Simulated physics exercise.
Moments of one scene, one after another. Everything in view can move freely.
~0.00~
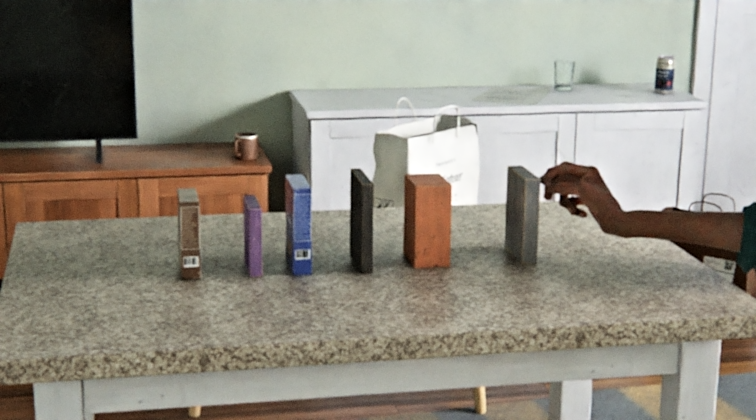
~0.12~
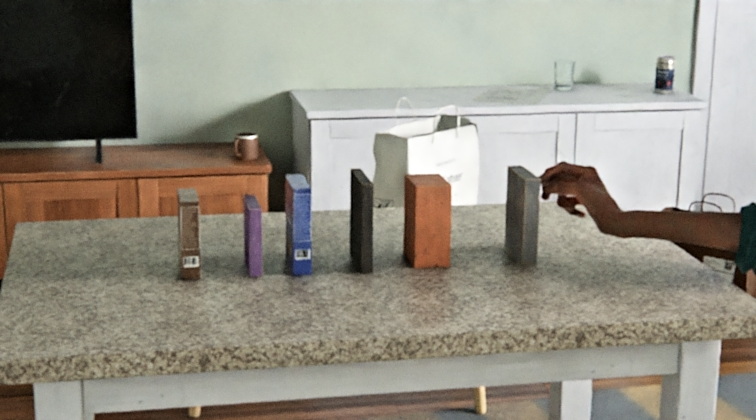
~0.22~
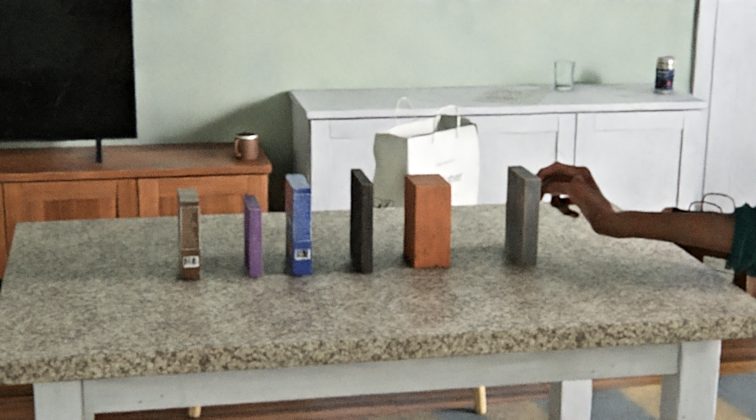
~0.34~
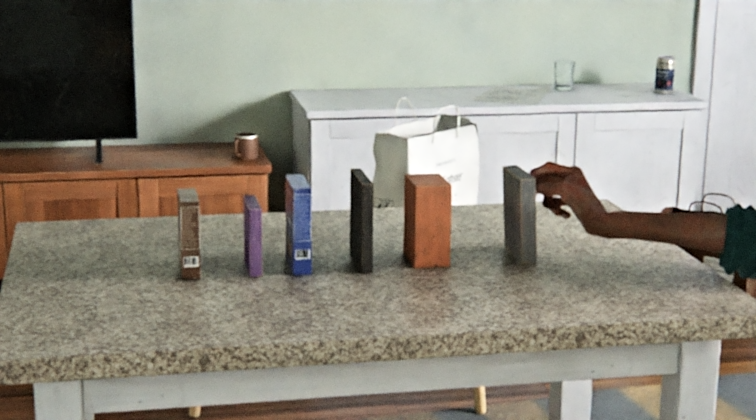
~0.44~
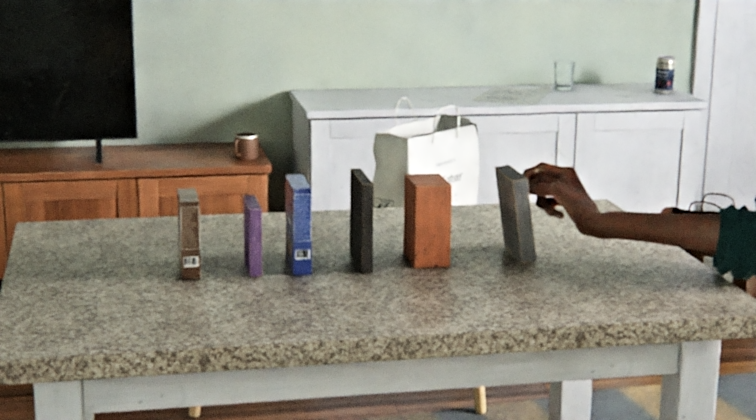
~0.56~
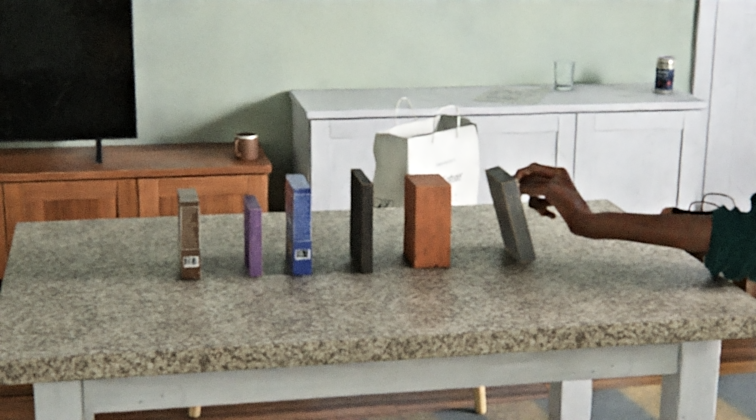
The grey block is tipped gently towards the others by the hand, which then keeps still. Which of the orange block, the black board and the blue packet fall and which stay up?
Outcome: I expect the orange block to remain erect; I expect the black board to remain erect; I expect the blue packet to remain erect.
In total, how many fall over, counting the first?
That makes 1 altogether.
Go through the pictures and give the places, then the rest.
In the first picture, orange block (427, 220); black board (361, 220); blue packet (298, 224).
In the second picture, purple block (253, 235).
In the third picture, purple block (253, 235).
In the fourth picture, grey block 4° over; purple block (253, 235).
In the fifth picture, grey block 9° over; purple block (253, 235).
In the sixth picture, grey block 16° over; orange block (427, 220); black board (361, 220); blue packet (298, 224).
After 0.66 s, grey block 28° over.
After 0.76 s, grey block 57° over.
After 0.96 s, grey block 90° over.
After 1.06 s, orange block resting near (426, 220); black board resting near (361, 220).
In the end (1.6 s), all 4 unmoved. At the end, from the last picture's camera, orange block near (426, 220), black board near (361, 220).
